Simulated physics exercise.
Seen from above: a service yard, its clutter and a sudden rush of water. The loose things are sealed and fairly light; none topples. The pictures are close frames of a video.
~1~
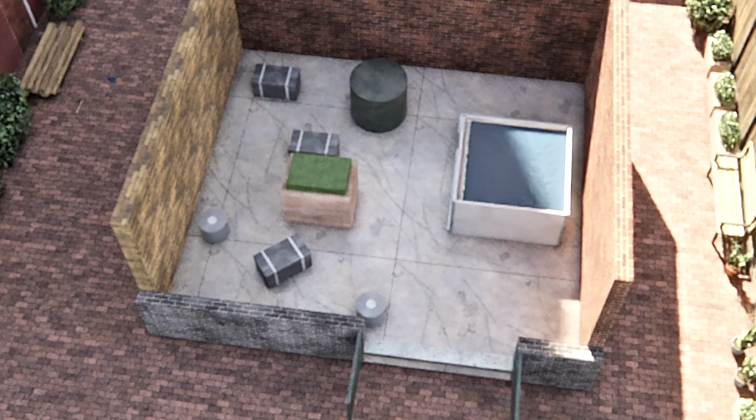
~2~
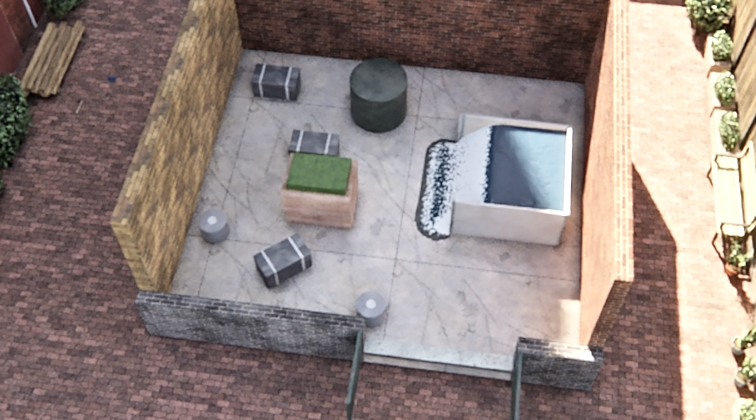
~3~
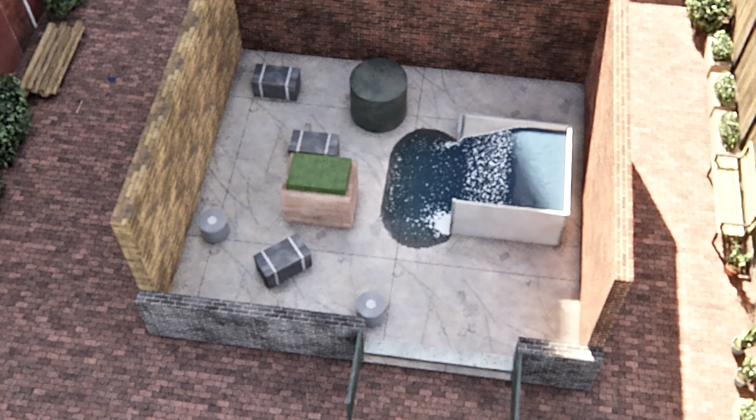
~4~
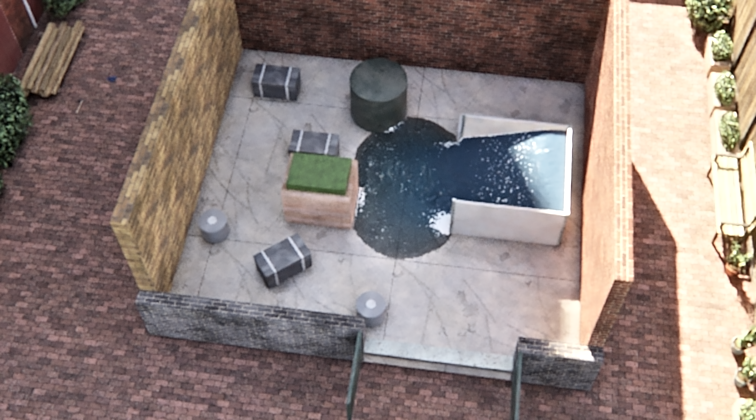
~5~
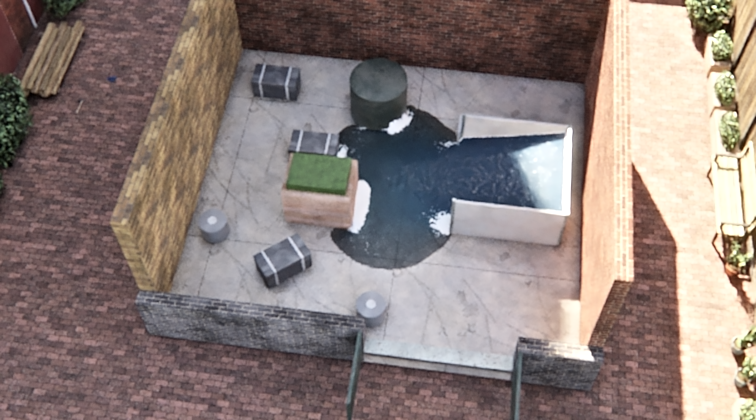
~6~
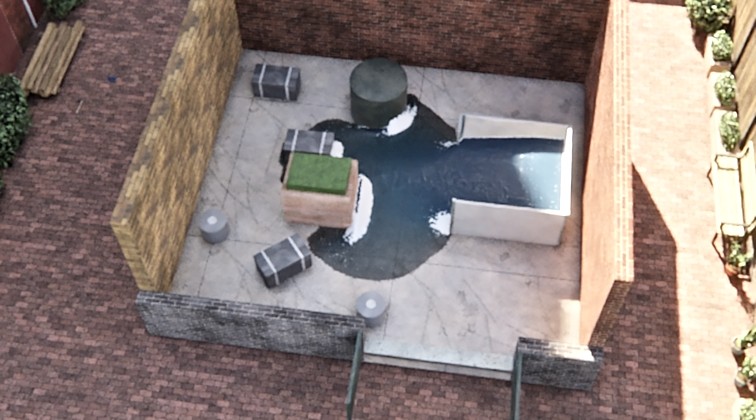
Water pouring from an open-sided tank in a walled yard, spreading left around a grass-topped planter and nudging a strapped trunk.
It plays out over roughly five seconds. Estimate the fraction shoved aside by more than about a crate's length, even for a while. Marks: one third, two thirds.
It is two thirds or more.
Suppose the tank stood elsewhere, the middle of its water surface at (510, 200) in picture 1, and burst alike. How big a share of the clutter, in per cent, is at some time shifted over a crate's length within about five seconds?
Close to 70 %.
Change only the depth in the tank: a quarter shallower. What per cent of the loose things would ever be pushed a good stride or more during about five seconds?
I make it 60 per cent.
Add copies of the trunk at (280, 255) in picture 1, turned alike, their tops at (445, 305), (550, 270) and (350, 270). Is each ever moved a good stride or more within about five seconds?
One after the other: Under that, no, yes.
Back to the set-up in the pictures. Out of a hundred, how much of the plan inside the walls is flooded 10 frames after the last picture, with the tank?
Close to 65 %.
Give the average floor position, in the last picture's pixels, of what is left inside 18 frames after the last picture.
Roughly at (338, 158).
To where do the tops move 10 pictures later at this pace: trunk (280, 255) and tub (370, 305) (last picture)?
Near (236, 262) and (386, 328).
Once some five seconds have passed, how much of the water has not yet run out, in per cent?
Some 94 per cent.
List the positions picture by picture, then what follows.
In the first picture, a trunk at (314, 142) rests on the ground; a tote at (467, 125) rests on the ground; 0 of 7 have shifted.
In the second picture, a trunk at (314, 142), on the bottom; a tote at (467, 125), on the bottom; 0 of 7 have shifted.
In the third picture, a trunk at (314, 142) rests on the ground; a tote at (467, 125), on the bottom; 0 of 7 have shifted.
In the fourth picture, a trunk at (314, 142), on the bottom; a tote at (467, 125), on the bottom; 0 of 7 have shifted.
In the fifth picture, a trunk at (314, 142) rests on the ground; a tote at (467, 125), on the bottom; 0 of 7 have shifted.
In the sixth picture, a trunk at (309, 141), on the bottom, close to its start; a tote at (467, 125) rests on the ground; 1 of 7 have shifted.
A moment on, 1 of 7 are well off their spots; 0 afloat.
Next, 2 of 7 are well off their spots; 1 afloat.
Later, 5 of 7 are well off their spots; 4 afloat.
In the end, 5 of 7 are well off their spots, and 5 have been at some point; 5 afloat.
